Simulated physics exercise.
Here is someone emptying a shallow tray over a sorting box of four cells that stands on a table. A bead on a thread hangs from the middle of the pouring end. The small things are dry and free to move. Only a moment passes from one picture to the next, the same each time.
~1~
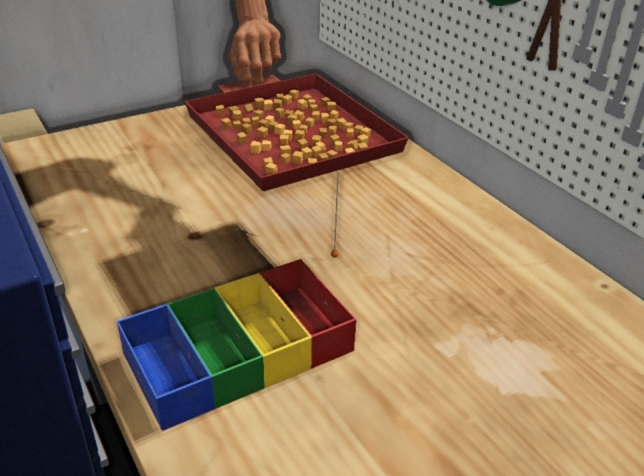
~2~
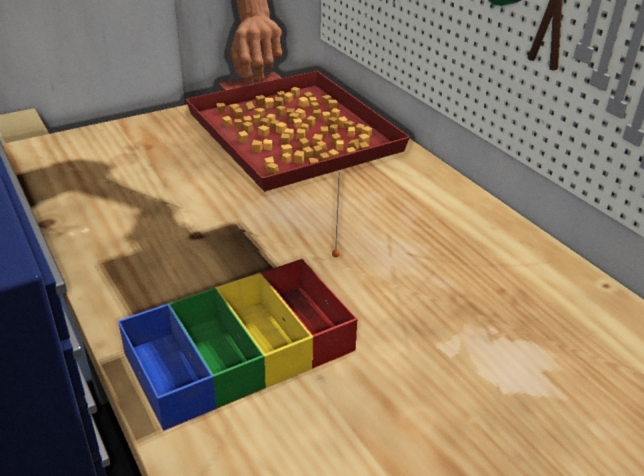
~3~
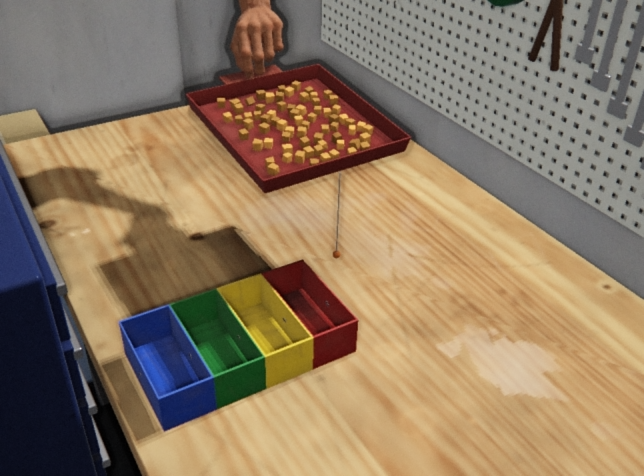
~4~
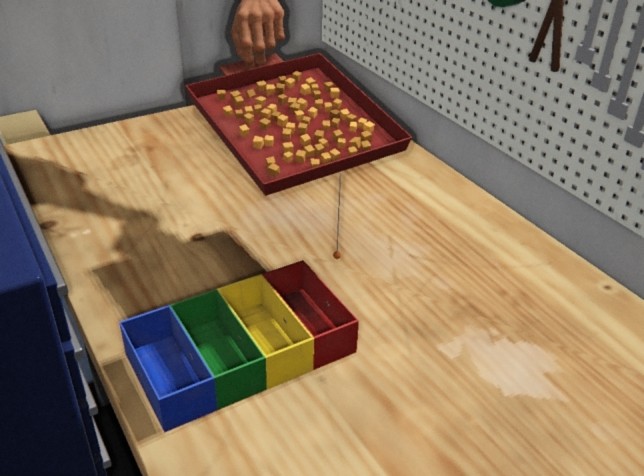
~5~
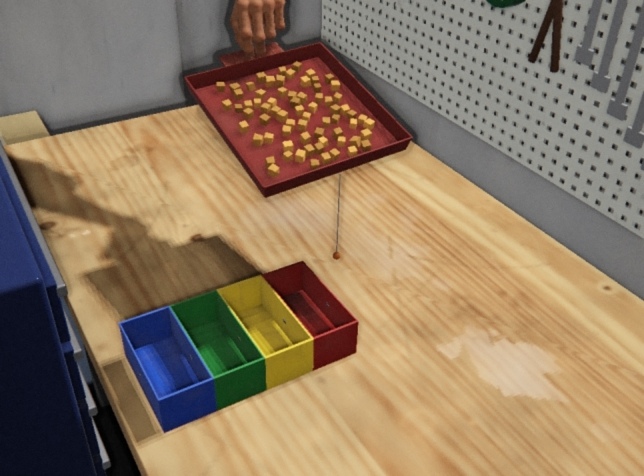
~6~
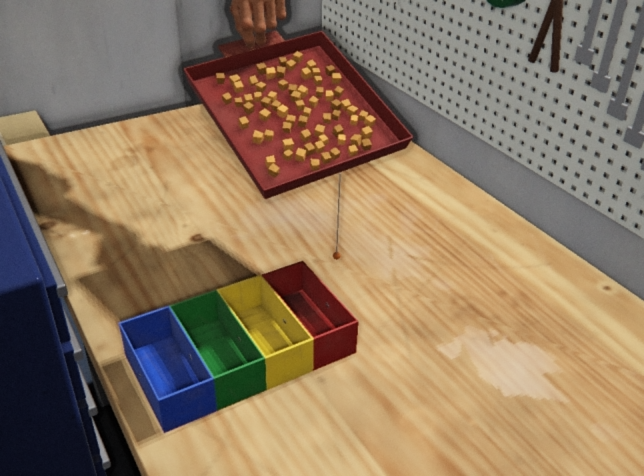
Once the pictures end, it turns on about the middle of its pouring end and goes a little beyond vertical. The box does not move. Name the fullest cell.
The red one ends fullest.
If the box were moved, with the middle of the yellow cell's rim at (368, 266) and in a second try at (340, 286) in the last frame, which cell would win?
In turn: Blue; that green cell.
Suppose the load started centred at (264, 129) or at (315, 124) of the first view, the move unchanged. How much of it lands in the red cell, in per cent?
About 40 and 40 per cent.
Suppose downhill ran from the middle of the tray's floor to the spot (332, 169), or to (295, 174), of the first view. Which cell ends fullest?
First red, then the cell in red.
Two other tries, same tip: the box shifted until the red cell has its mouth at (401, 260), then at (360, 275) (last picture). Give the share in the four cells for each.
The first gives 100 %, the second 100 %.
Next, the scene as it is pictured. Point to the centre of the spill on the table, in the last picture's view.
Near (380, 354).
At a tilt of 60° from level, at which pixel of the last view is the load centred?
Roughly at (315, 155).
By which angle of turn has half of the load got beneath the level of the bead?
At about 115°.
Shortly afterwards, tray tipped steeply; the whole lot on the tray.
Next, tray tipped right over; all but a few on the tray; a little in the red cell; only a few falling or outside the box.
Some moments later, tray tipped past a quarter turn; near half in the red cell; near a quarter in the yellow cell; near a third falling or outside the box.
In the end, tray tipped past a quarter turn; near half in the red cell; near a quarter in the yellow cell; none at all in the blue cell; none at all in the green cell; near a third outside the box.
